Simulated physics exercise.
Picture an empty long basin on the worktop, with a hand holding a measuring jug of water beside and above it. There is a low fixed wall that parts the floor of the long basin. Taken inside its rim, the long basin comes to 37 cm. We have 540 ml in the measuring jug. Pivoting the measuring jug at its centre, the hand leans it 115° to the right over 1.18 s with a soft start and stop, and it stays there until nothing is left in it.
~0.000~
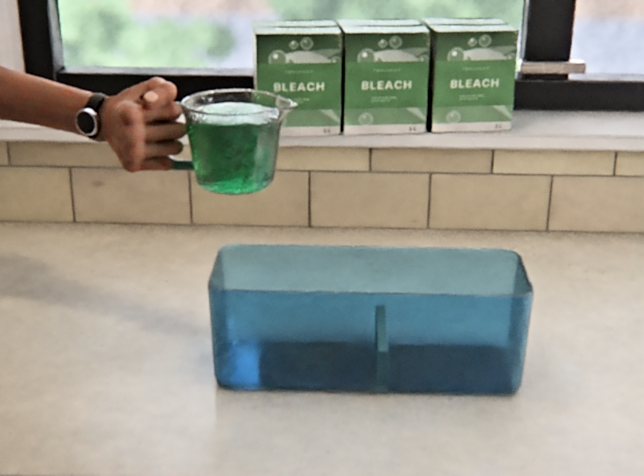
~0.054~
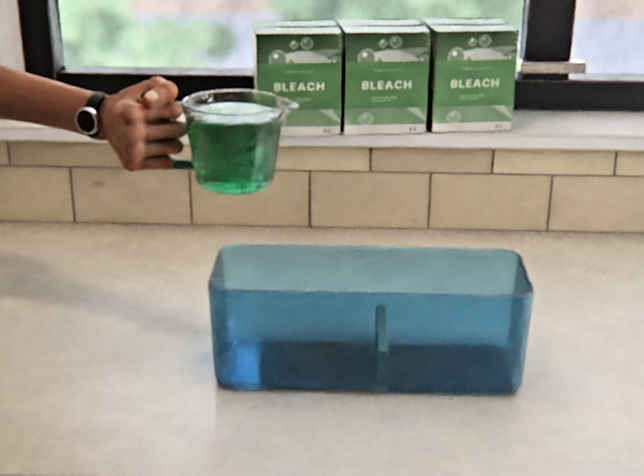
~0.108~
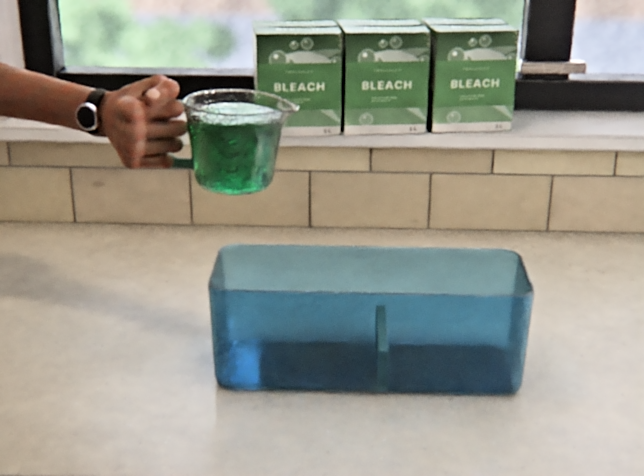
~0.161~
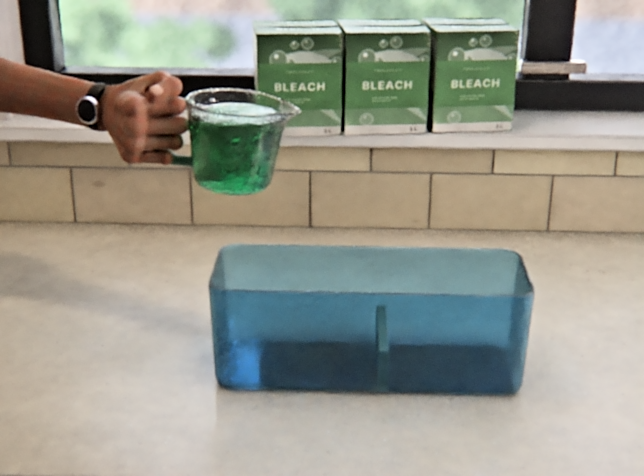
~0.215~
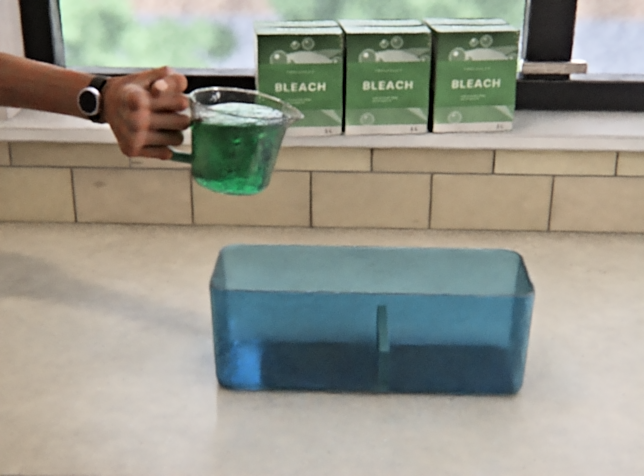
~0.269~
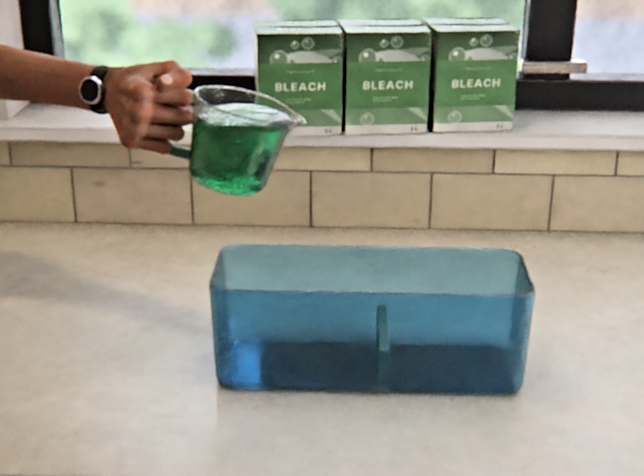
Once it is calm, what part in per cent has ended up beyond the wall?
About 4 per cent ends up there.
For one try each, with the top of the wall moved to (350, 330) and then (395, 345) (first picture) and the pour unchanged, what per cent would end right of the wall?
First try about 50 %, second try about 10 %.
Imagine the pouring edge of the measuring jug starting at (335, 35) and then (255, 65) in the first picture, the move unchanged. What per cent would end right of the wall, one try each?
In order, 75 and 5 per cent.
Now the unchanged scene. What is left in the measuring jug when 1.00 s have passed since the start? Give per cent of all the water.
I reckon near 6 per cent still sits there.
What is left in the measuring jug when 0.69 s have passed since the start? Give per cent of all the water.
Some 60 % of it is still there.
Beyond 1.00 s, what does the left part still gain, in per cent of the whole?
Close to 12% of the whole.
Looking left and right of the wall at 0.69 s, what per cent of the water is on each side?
Left roughly 14, right roughly 0.
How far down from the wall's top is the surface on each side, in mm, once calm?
On the left it's about 30 mm; on the right, about 50 mm.
Then, 0.69 s in, the tilt is 73° and 60 per cent is still to pour, 15 is left of the wall and 0 right of it.
Then, 1.00 s in, the tilt is 109° and 6 per cent is still to pour, 81 is left of the wall and 1 right of it.
Then, 1.33 s in, the tilt is 115° and 0 per cent is still to pour, 93 is left of the wall and 4 right of it.
Then, 1.68 s in, the tilt is 115° and 0 per cent is still to pour, 93 is left of the wall and 4 right of it.
Finally, 93 per cent lies left of the wall, 4 right of it and 3 outside.
